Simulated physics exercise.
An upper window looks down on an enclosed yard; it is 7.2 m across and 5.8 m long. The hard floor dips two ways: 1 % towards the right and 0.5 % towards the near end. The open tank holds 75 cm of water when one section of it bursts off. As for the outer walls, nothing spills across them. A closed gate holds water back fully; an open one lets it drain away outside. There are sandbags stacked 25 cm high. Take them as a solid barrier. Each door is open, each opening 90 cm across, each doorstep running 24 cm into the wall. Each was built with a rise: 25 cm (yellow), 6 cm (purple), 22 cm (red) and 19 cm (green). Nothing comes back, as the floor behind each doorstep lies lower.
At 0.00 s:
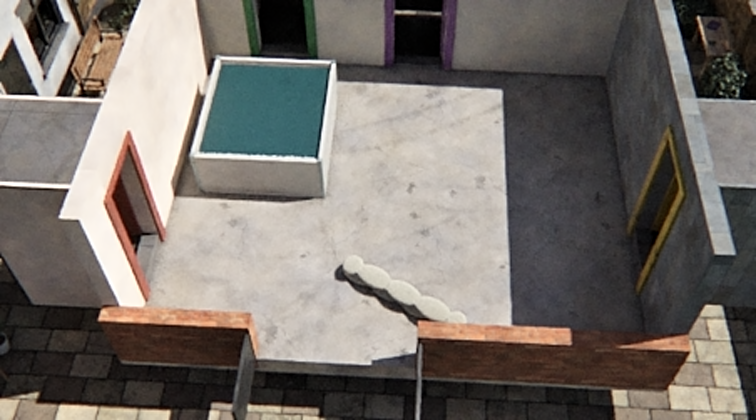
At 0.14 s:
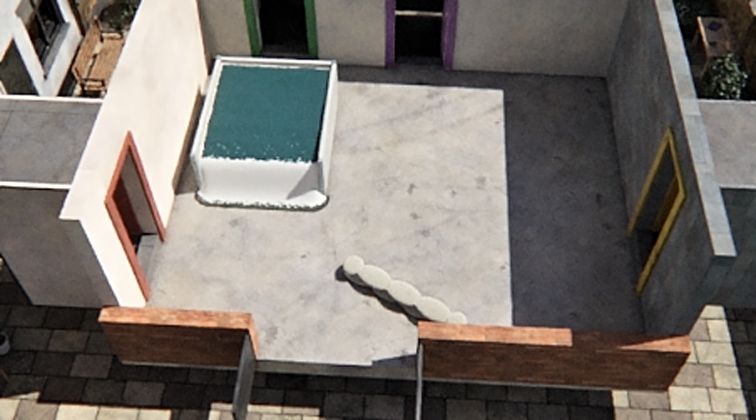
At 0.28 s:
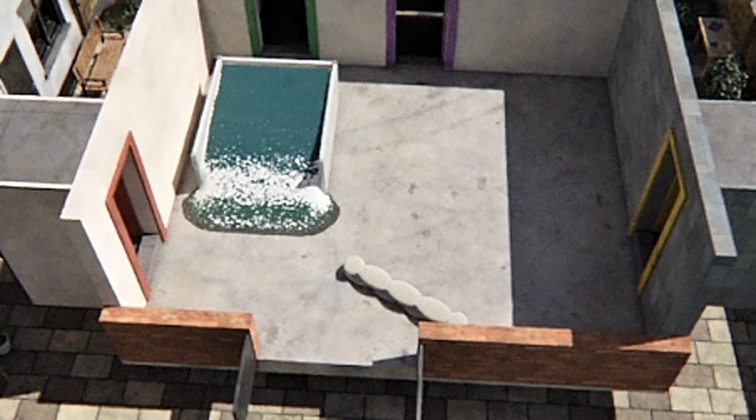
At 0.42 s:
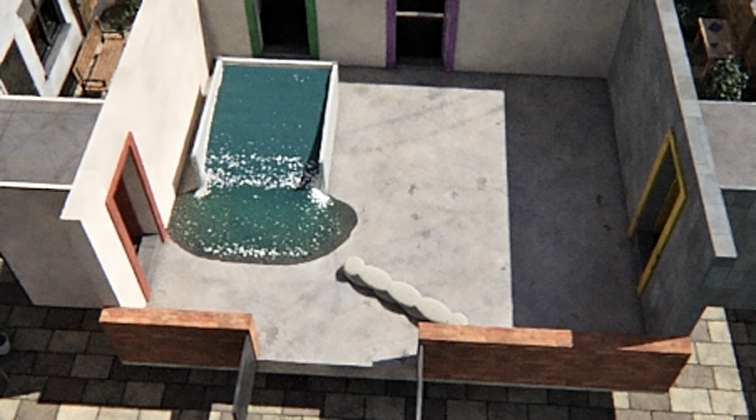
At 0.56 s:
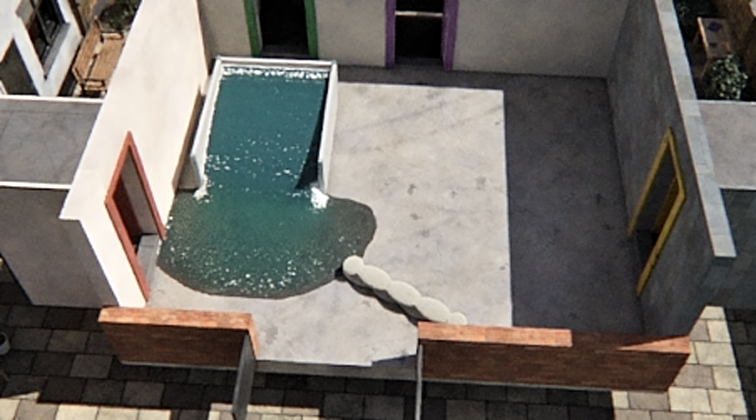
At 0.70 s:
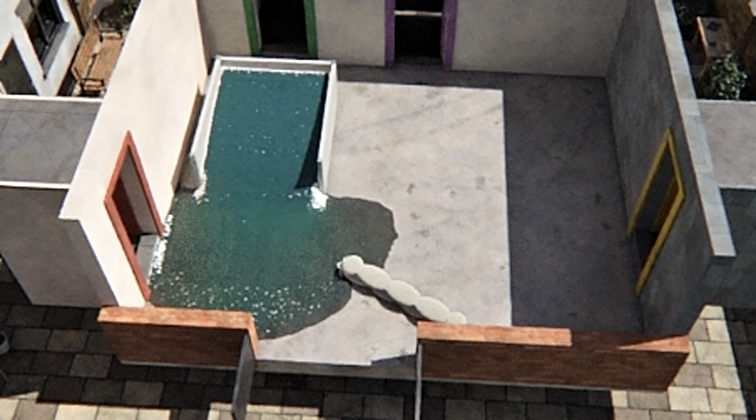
Teal water bursting from the front of a white open tank, spreading across a walled concrete yard and around one end of piled sandbags.
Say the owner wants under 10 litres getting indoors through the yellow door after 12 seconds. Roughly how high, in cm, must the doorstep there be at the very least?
At the very least some 6.5 cm.
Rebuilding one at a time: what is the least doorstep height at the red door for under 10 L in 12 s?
At red, roughly 28 cm.
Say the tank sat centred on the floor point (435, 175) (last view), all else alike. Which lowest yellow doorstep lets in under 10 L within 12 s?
Some 20 cm.
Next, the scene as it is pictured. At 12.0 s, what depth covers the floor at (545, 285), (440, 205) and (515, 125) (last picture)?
Approx. 5 / 1 / 4 cm.
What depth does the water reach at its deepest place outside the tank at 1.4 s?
Max depth: About 52 cm.
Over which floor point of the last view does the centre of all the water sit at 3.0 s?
The water's centre is at about (262, 243).
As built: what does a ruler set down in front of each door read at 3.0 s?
Depths in cm - yellow: 0, purple: 0, red: 28, green: 0.
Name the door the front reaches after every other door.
The purple door.
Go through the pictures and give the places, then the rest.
Still water, 75 cm deep, in the open tank at (267, 110); the yellow door at (652, 221) is dry, in the first frame.
The front is at (204, 201), 0.2 m from the gap at (261, 182); 0.3 m2 of floor is wet, 75 cm left at the back, in the second frame.
Water pours out at (262, 183) and has run 0.7 m, to (203, 225); about 13 cm deep outside, 75 cm at the back, in the third frame.
The front is at (212, 255), 1.3 m from the gap at (262, 185); 3.0 m2 of floor is wet, 73 cm left at the back, in the fourth frame.
Water pours out at (262, 185) and has run 1.9 m, to (207, 289); about 9 cm deep outside, 65 cm at the back, in the fifth frame.
The front is at a hidden place, 2.6 m from the gap at (261, 185); 7.0 m2 of floor is wet, 64 cm left at the back; 3.9 m in a straight line remain to the yellow door at (652, 222), in the sixth frame.
After 1.4 s water covers 25 % of the floor, deepest (52 cm) near (139, 324); it has not reached the yellow door.
After 3.0 s water covers 35 % of the floor, deepest (28 cm) near (151, 282); it has not reached the yellow door.
After 12.0 s water covers 80 % of the floor, deepest (8 cm) near (605, 136); 6 cm at the yellow door, 0 litres in over its 25 cm doorstep.
At the yellow door as built, the water arrived by 4.1 s and peaked near 10 cm at 5.4 s.
With a doorstep of 5 cm, 25 litres would have come in within the 12 s; with 8 cm, 2 litres. So under 10 litres takes about 6.5 cm.
